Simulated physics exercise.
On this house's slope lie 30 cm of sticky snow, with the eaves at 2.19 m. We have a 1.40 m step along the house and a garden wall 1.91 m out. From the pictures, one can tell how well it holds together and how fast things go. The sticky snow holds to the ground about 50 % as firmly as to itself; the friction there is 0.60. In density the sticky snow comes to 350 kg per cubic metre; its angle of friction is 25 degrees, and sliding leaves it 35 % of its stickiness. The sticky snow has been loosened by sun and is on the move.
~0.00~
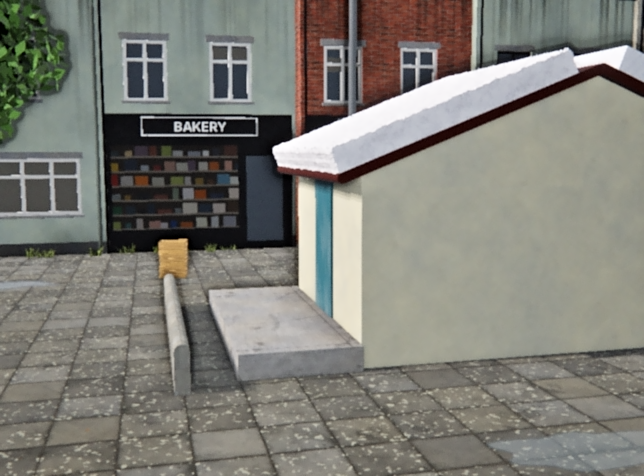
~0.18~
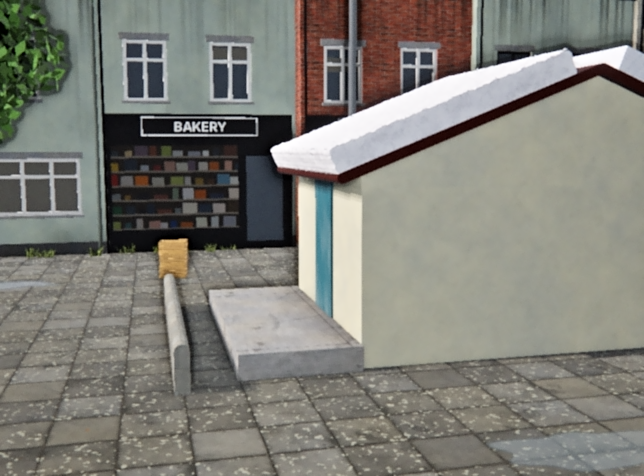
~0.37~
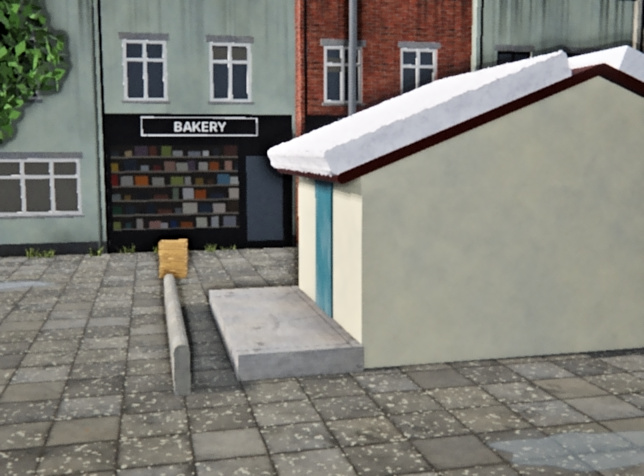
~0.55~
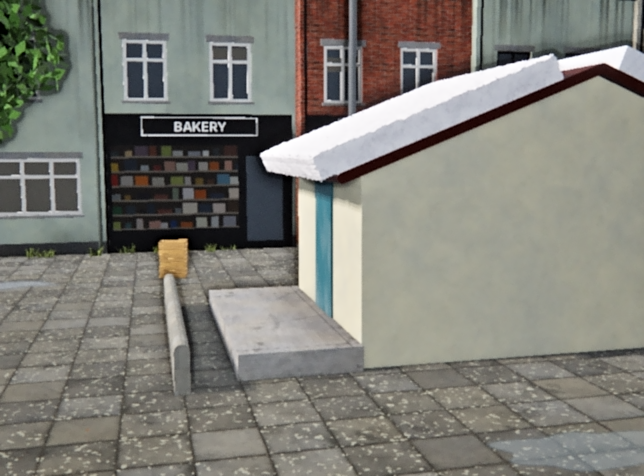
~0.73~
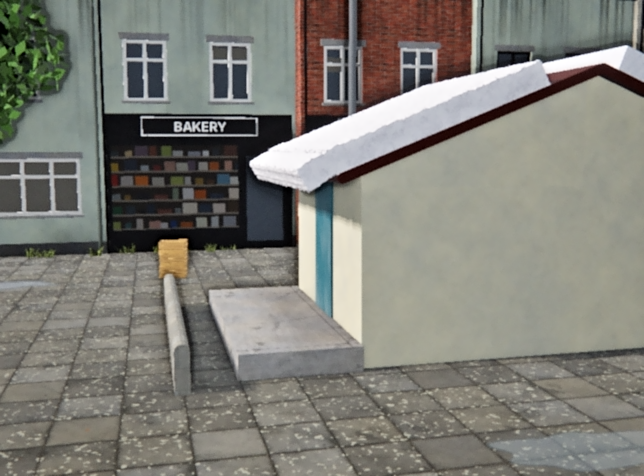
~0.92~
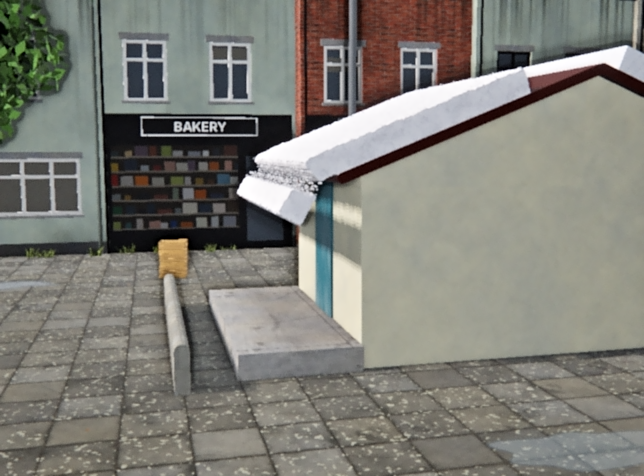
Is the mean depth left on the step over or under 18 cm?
Note: End value falls short of 18 cm.
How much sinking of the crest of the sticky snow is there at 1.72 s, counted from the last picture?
About 0.7 metres.
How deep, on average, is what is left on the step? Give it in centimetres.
Around 11 centimetres.
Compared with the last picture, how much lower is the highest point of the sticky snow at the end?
Around 2.6 m.
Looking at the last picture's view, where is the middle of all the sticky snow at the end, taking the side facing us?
Pretty much at (178, 359), I'd say.
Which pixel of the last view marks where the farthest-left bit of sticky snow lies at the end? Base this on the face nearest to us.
Close to pixel (22, 395).
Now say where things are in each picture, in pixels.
The first frame shows front end of the sticky snow at (331, 148).
The second frame shows front end of the sticky snow at (329, 149), its middle shifted 2.0 cm, 1 % of it past the eaves, in one piece.
The third frame shows front end of the sticky snow at (324, 151), its middle shifted 8.4 cm, 3 % of it past the eaves, in one piece.
The fourth frame shows front end of the sticky snow at (314, 156), its middle shifted 20 cm, 7 % of it past the eaves, in one piece.
The fifth frame shows front end of the sticky snow at (298, 173), its middle shifted 39 cm, 13 % of it past the eaves, in one piece.
The sixth frame shows front end of the sticky snow at (280, 210), its middle shifted 64 cm, 21 % of it past the eaves, cracking.
By 1.29 s, 75 % of the snow is still up on the roof and 25 % is falling or down.
By 1.72 s, 43 % of the snow is still up on the roof and 57 % is falling or down.
By 2.16 s, none of the snow is still up on the roof and all is falling or down.
By 2.60 s, none of the snow is still up on the roof and all is falling or down.
By 3.80 s, at the end, none of the snow is still up on the roof and the snow on the step is 11 cm deep on average.
